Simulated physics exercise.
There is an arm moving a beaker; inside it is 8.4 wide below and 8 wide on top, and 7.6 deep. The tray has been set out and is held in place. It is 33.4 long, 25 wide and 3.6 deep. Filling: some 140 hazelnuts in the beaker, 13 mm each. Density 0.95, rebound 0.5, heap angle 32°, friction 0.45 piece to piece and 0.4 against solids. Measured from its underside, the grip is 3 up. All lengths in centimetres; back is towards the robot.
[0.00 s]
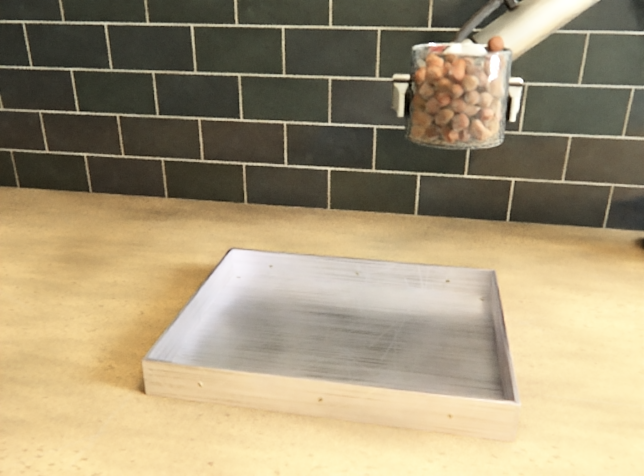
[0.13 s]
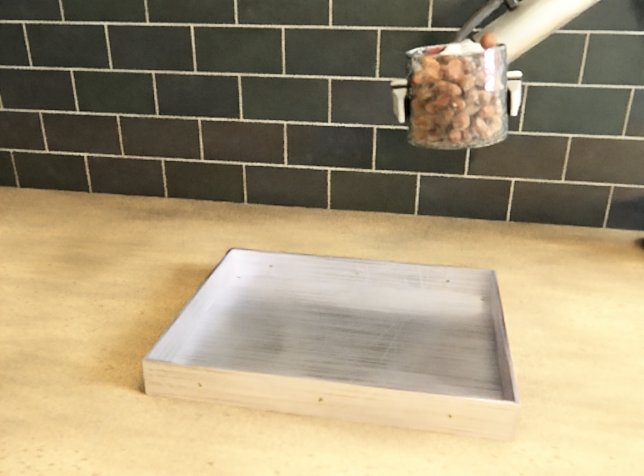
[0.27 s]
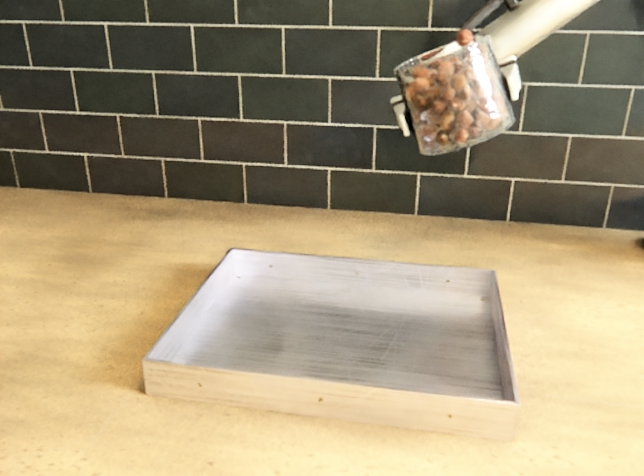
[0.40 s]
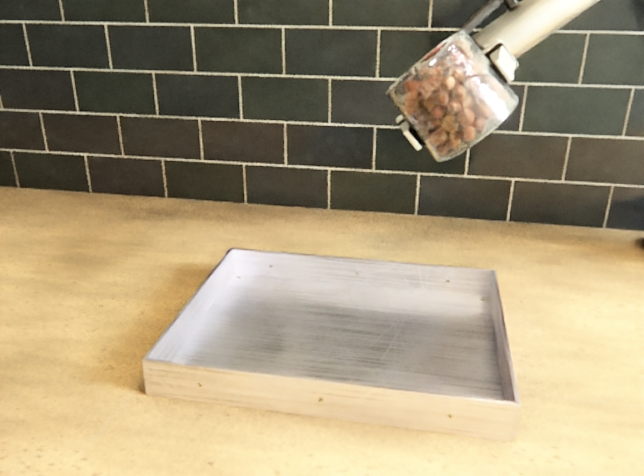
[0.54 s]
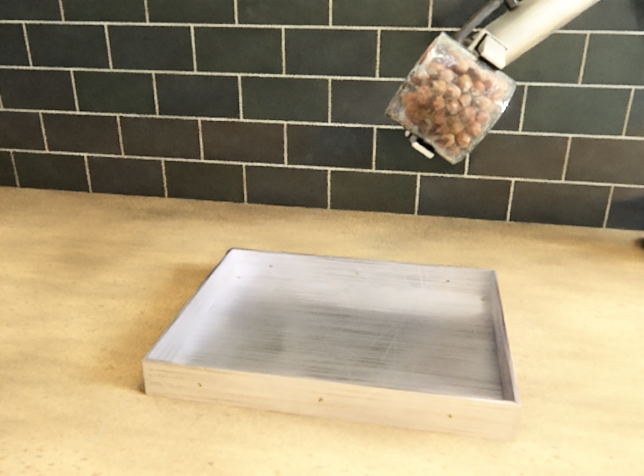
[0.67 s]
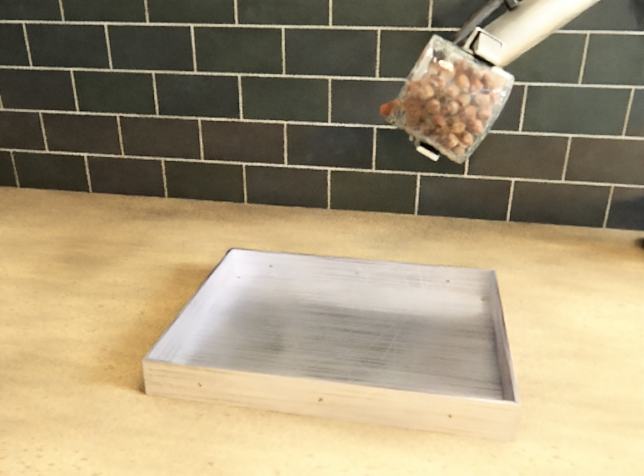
A robotic arm steadily tilts a clear beaker of hazelnuts leftward above an empty tray.
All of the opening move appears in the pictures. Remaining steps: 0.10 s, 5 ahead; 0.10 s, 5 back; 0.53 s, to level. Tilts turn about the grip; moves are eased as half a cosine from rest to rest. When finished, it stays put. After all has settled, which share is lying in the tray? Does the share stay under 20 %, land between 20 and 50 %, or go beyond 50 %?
It lands between 20 and 50 %.
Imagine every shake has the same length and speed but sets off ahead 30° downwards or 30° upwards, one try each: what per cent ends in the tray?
I'd say close to 10 percent for the first and close to 60 percent for the second.
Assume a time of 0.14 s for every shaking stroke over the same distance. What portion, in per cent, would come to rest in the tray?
Estimate for that case: 20 %.
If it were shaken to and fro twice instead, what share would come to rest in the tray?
Estimate for that case: 45 %.
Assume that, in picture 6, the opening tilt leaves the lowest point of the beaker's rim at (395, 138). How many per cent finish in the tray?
My estimate is some 75 per cent.
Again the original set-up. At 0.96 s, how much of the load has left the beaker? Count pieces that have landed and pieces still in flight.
Roughly 40 percent is out.
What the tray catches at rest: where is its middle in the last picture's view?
Roughly at pixel (282, 329).
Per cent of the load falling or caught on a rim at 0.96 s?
My guess is some 37 in a hundred.
By 0.96 s, tilted 58° forward, highest piece 27 above the table; 85 in the beaker, 2 in the tray, 51 in flight or on a rim.
By 1.25 s, tilted 11° forward, highest piece 30 above the table; 84 in the beaker, 48 in the tray, 4 on the table or floor, 2 in flight or on a rim.
By 1.60 s, level, highest piece 30 above the table; 84 in the beaker, 47 in the tray, 7 on the table or floor.
By 2.65 s, level, highest piece 30 above the table; 84 in the beaker, 47 in the tray, 7 on the table or floor.
Final count, 84 in the beaker, 47 in the tray, 7 on the table or floor. That is 34 % in the tray.
